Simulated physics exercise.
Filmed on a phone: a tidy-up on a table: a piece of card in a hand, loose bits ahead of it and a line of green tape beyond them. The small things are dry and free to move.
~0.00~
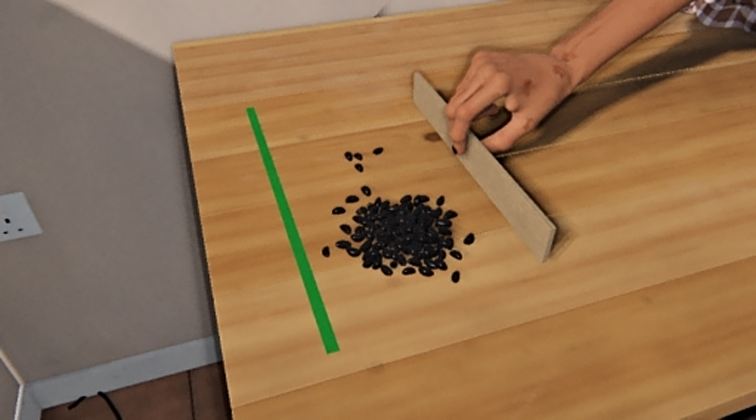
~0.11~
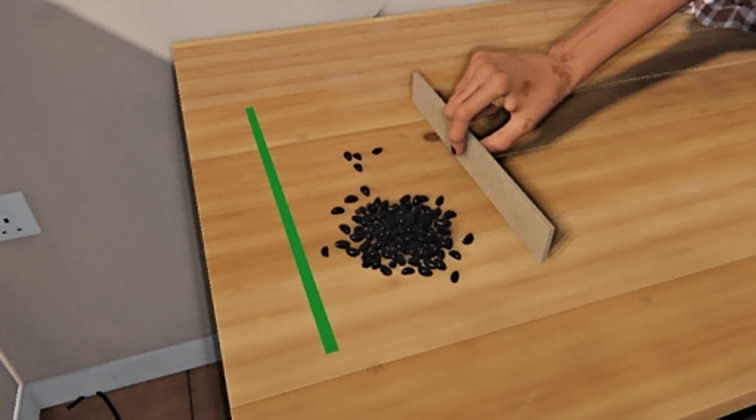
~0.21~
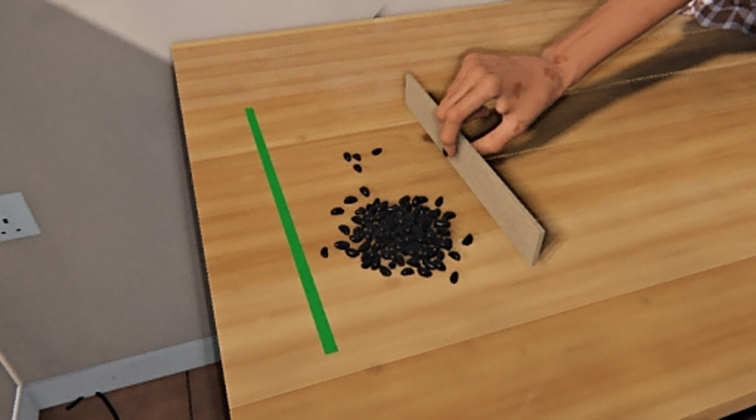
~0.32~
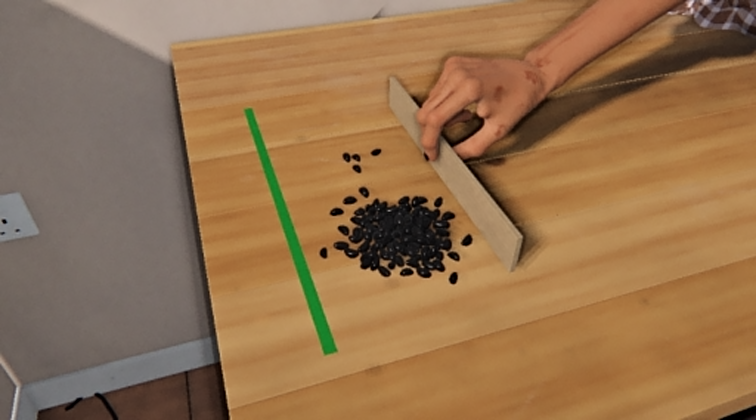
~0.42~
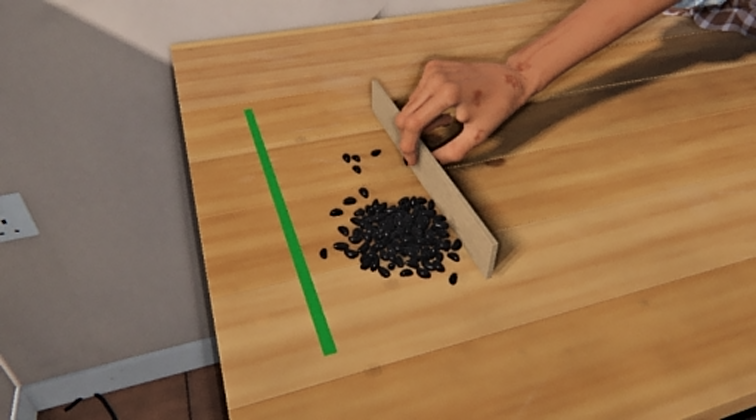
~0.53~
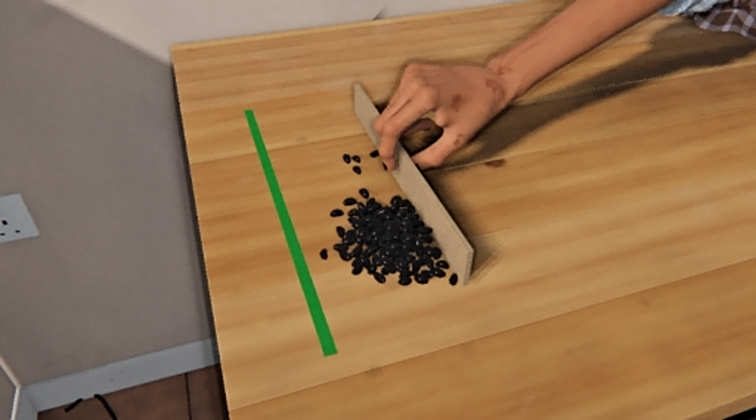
A hand holds an upright strip of pale card on a light wooden table, seen from above at an angle, with a grey wall and a socket at the left. Ahead of the card lie a heap of black beans and a few stray ones, with green tape beyond. The camera stays still as the hand, at rest at first, slides the card left, pushing the heap's nearer beans slightly.
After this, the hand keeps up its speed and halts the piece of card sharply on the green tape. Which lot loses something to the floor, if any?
The nearer lot tumbles over the end, in part at least and the farther lot all stops short of the edge.
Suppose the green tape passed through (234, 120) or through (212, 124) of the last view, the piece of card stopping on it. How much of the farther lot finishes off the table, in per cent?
In turn 0 and 0 in a hundred.
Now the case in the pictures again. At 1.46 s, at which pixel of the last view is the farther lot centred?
Roughly at (256, 179).
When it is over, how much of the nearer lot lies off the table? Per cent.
About 10 per cent.
By 0.85 s, piece of card still moving, near (333, 164); nearer lot all on the table, its front near (274, 270); farther lot all on the table, its front near (310, 169).
By 1.18 s, piece of card stopped at the green tape; nearer lot just a few over the edge; farther lot all on the table, its front near (250, 180).
By 1.46 s, piece of card stopped at the green tape; nearer lot about a tenth over the edge; farther lot all on the table, its front near (250, 180).
When it is over (1.8 s), piece of card stopped at the green tape; nearer lot about a tenth over the edge; farther lot all on the table, its front near (250, 180).
